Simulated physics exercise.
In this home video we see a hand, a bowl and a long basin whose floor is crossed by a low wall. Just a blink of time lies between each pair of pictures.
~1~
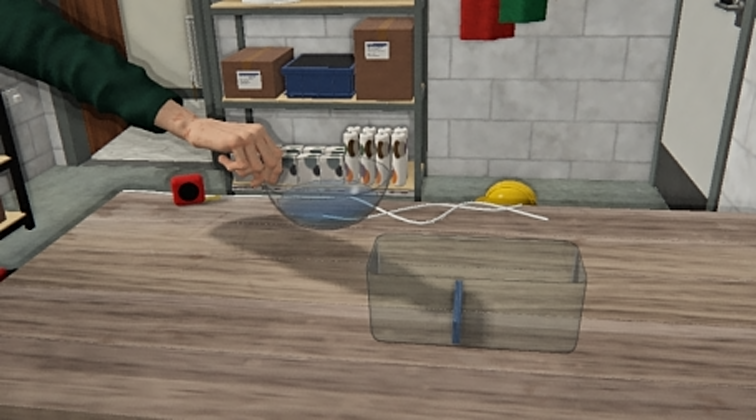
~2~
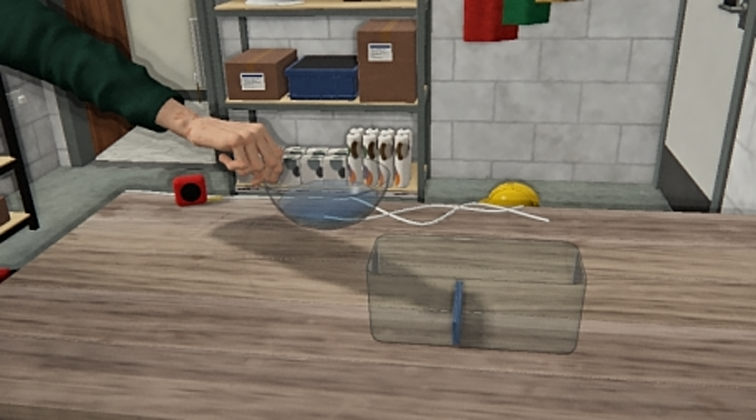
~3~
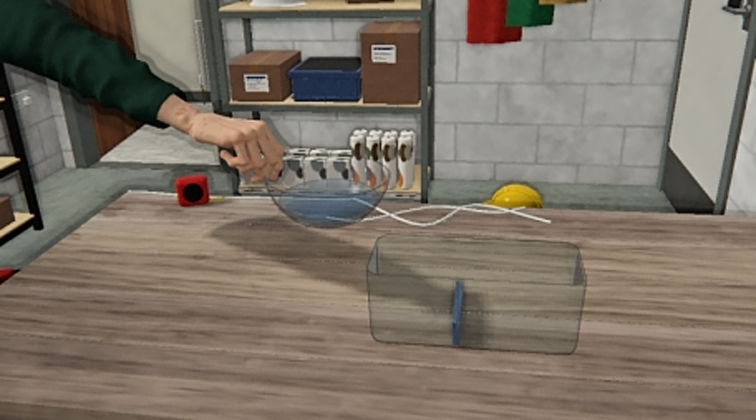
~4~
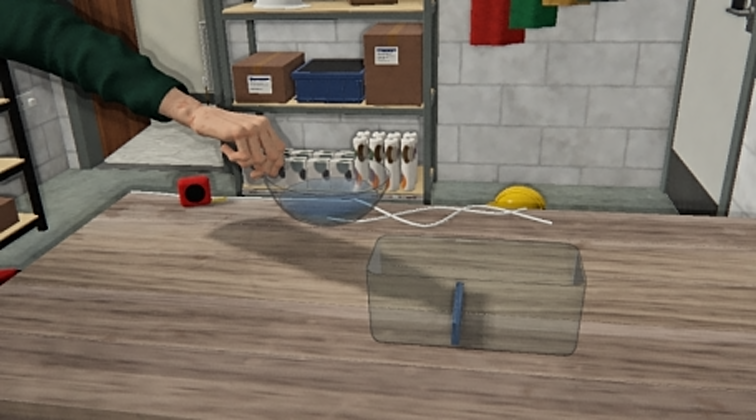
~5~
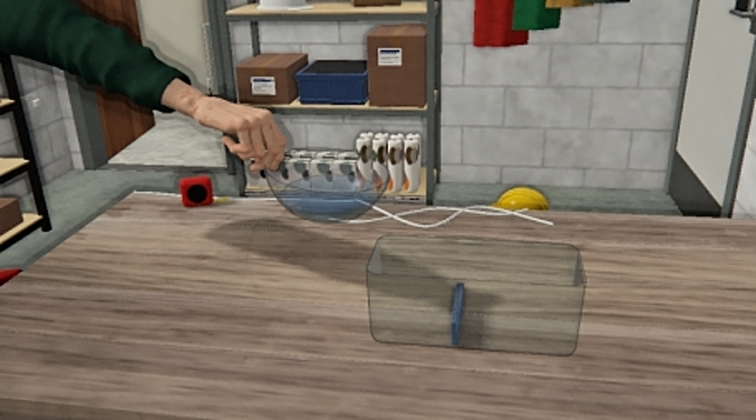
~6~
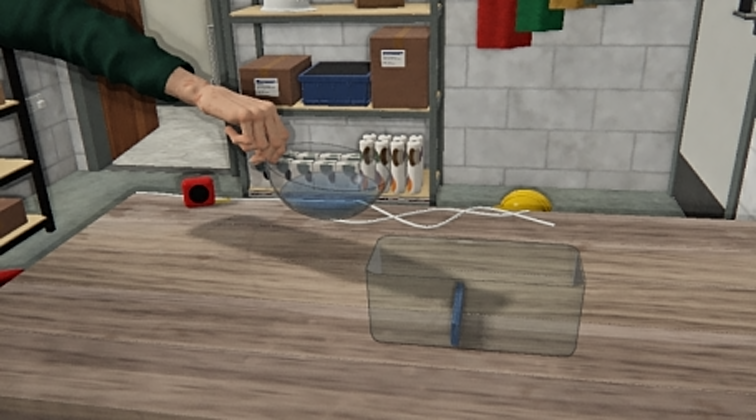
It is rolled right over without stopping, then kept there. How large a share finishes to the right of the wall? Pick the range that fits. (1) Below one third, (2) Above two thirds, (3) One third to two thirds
3.
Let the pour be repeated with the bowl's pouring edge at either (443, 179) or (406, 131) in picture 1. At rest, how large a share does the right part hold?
About 95 % the first time, about 90 % the second.
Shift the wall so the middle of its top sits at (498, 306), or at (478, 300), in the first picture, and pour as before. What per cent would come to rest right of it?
15 per cent first, then 5 per cent.
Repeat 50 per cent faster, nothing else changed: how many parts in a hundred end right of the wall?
About 65 %.
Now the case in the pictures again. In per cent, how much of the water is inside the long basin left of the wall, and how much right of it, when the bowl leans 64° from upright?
You'd find 5 per cent on the left and 0 per cent on the right.
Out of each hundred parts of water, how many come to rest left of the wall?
About 50 per cent.
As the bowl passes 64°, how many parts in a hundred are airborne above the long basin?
40 %.
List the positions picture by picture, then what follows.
The first picture shows tilt 0°; pouring edge (389, 178); surface from (280, 194) to (380, 197); the long basin's rim runs from (372, 253) to (582, 263); the wall's top is at (458, 301).
The second picture shows tilt 0°; pouring edge (389, 179); surface from (281, 193) to (380, 197).
The third picture shows tilt 2°; pouring edge (389, 179); surface from (281, 193) to (380, 197).
The fourth picture shows tilt 4°; pouring edge (389, 179); surface from (282, 190) to (380, 196).
The fifth picture shows tilt 7°; pouring edge (389, 179); surface from (282, 187) to (380, 192).
The sixth picture shows tilt 11°; pouring edge (389, 180); surface from (283, 183) to (380, 189).
A moment on, the bowl is tipped part way and 55 per cent is still to pour, 7 is left of the wall and 0 right of it.
Next, the bowl is tipped right over and 0 per cent is still to pour, 45 is left of the wall and 45 right of it.
Then the bowl is tipped right over and 0 per cent is still to pour, 51 is left of the wall and 47 right of it.
Later the bowl is tipped right over and 0 per cent is still to pour, 51 is left of the wall and 47 right of it.
Finally, 51 per cent lies left of the wall, 47 right of it and 1 outside.
